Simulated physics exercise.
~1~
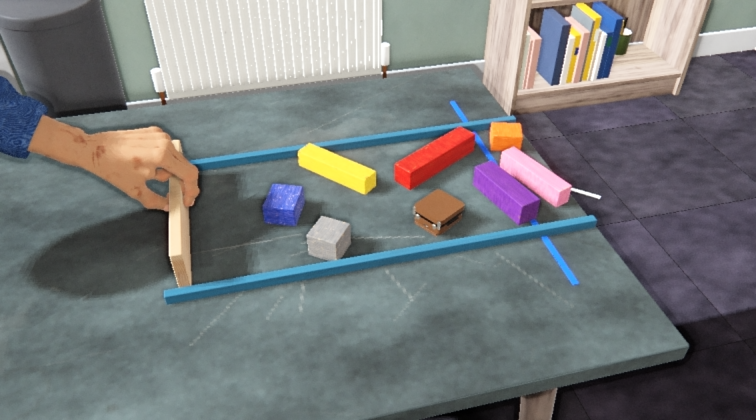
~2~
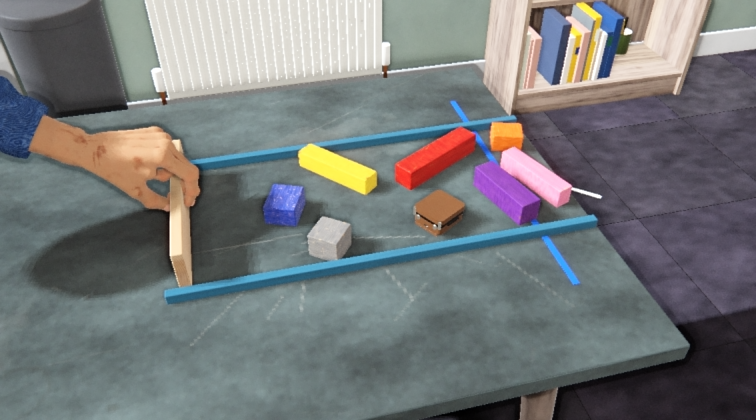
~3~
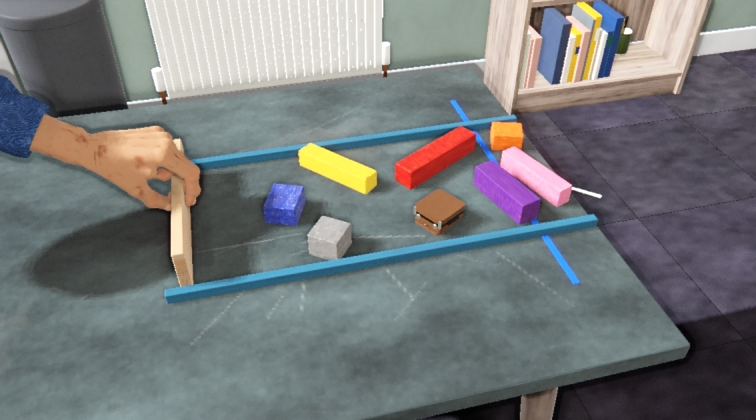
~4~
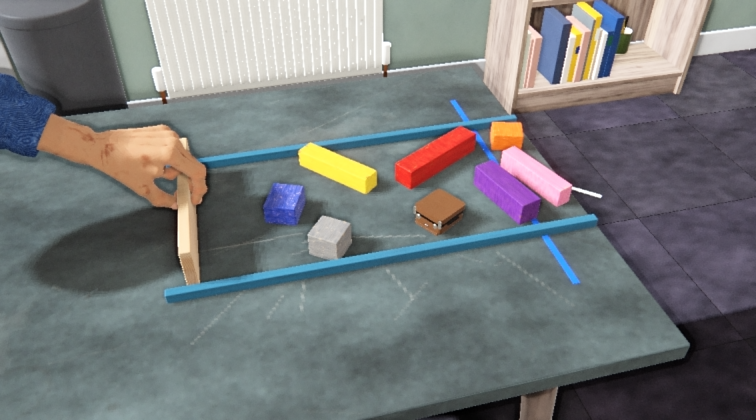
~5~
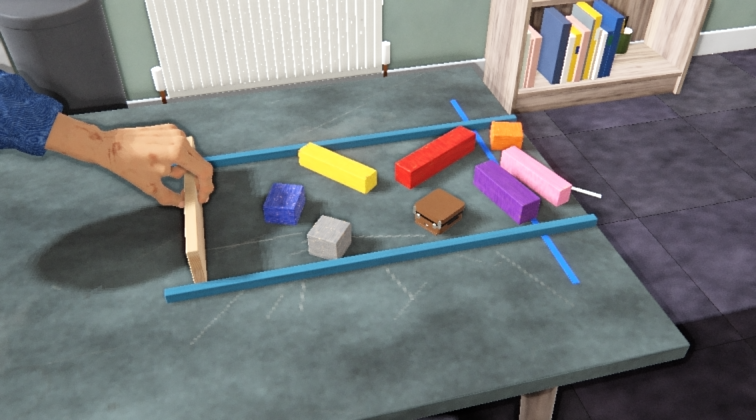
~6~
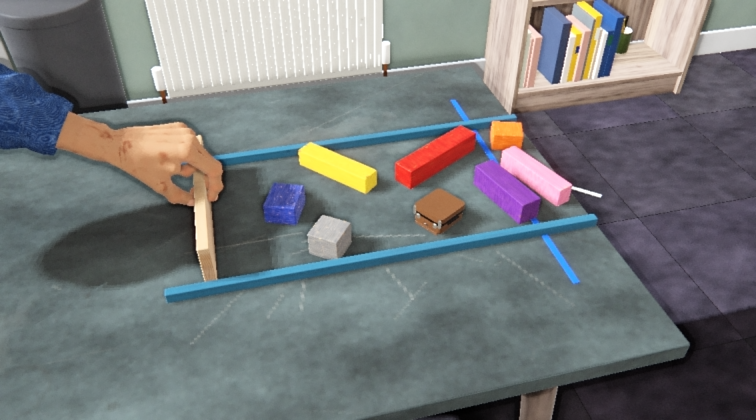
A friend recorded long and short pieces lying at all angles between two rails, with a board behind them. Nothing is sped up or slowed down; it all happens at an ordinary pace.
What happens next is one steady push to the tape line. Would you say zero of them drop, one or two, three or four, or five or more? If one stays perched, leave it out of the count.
I'd go with three or four.
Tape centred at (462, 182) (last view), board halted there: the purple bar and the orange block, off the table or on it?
Note: Purple bar lasts; orange block does not last.
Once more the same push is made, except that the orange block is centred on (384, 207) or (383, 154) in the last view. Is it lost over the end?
The orange block: Stays put, then stays put.
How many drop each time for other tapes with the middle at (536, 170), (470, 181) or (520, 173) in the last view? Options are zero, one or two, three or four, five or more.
Tape by tape, the falls would be 5 or more, then 1 or 2, then five or over.
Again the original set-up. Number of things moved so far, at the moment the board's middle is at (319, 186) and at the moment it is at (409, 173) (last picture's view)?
Up to then 3, and up to the other point 6.
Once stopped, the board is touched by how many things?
Tally at the end: 3.
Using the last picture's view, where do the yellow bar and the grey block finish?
The yellow bar comes to rest at (512, 142), and the grey block comes to rest at (541, 197).
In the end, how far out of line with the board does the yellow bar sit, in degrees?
About 25 degrees.
Early on, none off yet; orange block at rest near (507, 136); pink bar at rest near (535, 175); purple bar at rest near (506, 191).
A while later, none off yet; orange block moving near (512, 135); pink bar at rest near (535, 175); purple bar at rest near (506, 191).
Further along, one off so far; orange block in the air near (537, 282); pink bar travelled a little near (554, 173); purple bar travelled a little near (542, 182).
Finally, the number that fall off is three or four; lost, red bar, purple bar, pink bar and orange block.
